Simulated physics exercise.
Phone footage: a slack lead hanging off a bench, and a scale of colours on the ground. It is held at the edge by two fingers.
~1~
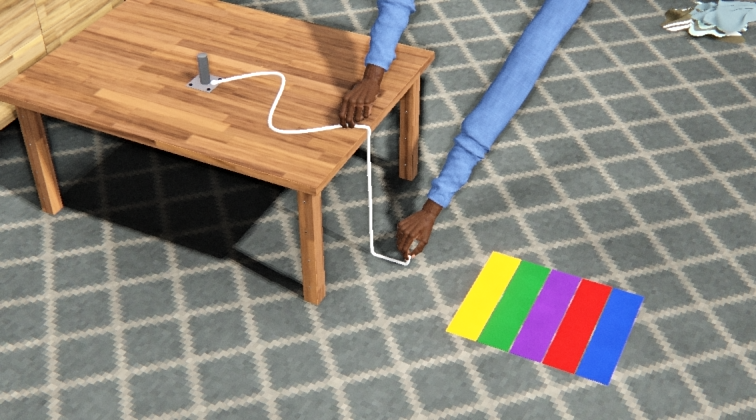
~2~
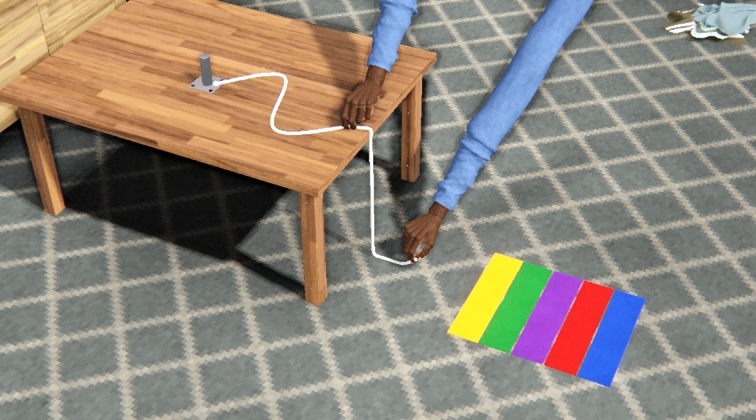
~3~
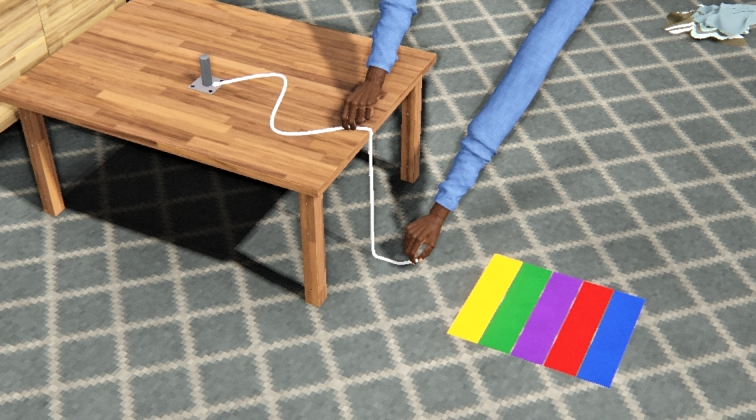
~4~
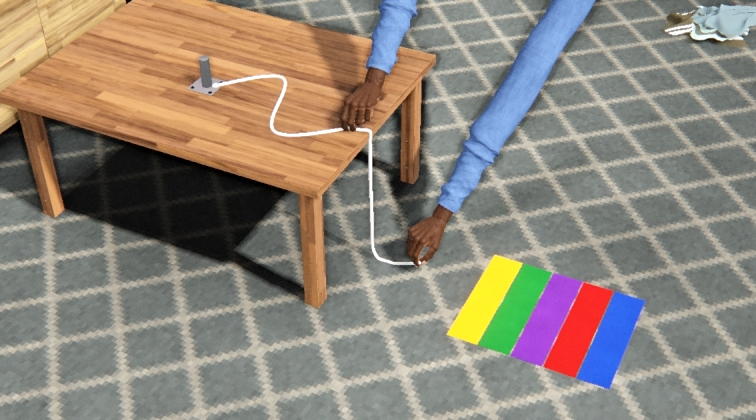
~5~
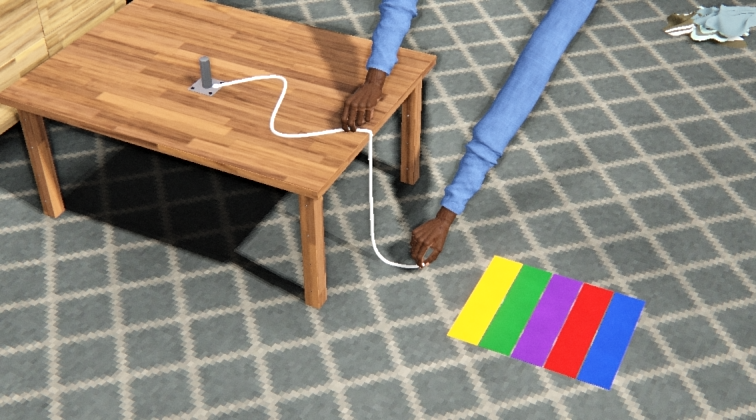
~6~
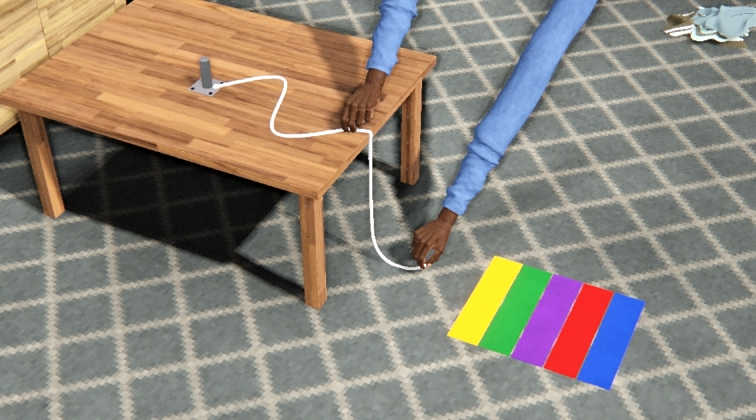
In this clip, one hand pins a white cord at the edge of a wooden table while the other, near the patterned floor, draws its hanging end slightly right, toward a mat striped yellow, green, purple, red and blue.
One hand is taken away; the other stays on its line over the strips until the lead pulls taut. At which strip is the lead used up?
At the blue one.
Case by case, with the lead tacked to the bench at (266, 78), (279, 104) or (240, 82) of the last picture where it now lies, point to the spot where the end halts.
The three spots are (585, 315), (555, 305) and (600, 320), in that order.
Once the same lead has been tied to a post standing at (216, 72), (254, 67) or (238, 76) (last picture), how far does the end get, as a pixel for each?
Near (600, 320); near (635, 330); near (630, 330).
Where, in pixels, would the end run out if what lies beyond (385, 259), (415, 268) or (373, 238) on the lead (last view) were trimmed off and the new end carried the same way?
In order, roughly (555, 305), (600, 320) and (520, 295).
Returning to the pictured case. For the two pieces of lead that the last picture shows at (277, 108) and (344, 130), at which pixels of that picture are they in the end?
At (325, 119) for the first, at (425, 173) for the second.
Soon after, end near (557, 307); over purple.
Then, end near (593, 318); over red.
At full stretch, end near (614, 325); over blue. The blue one.
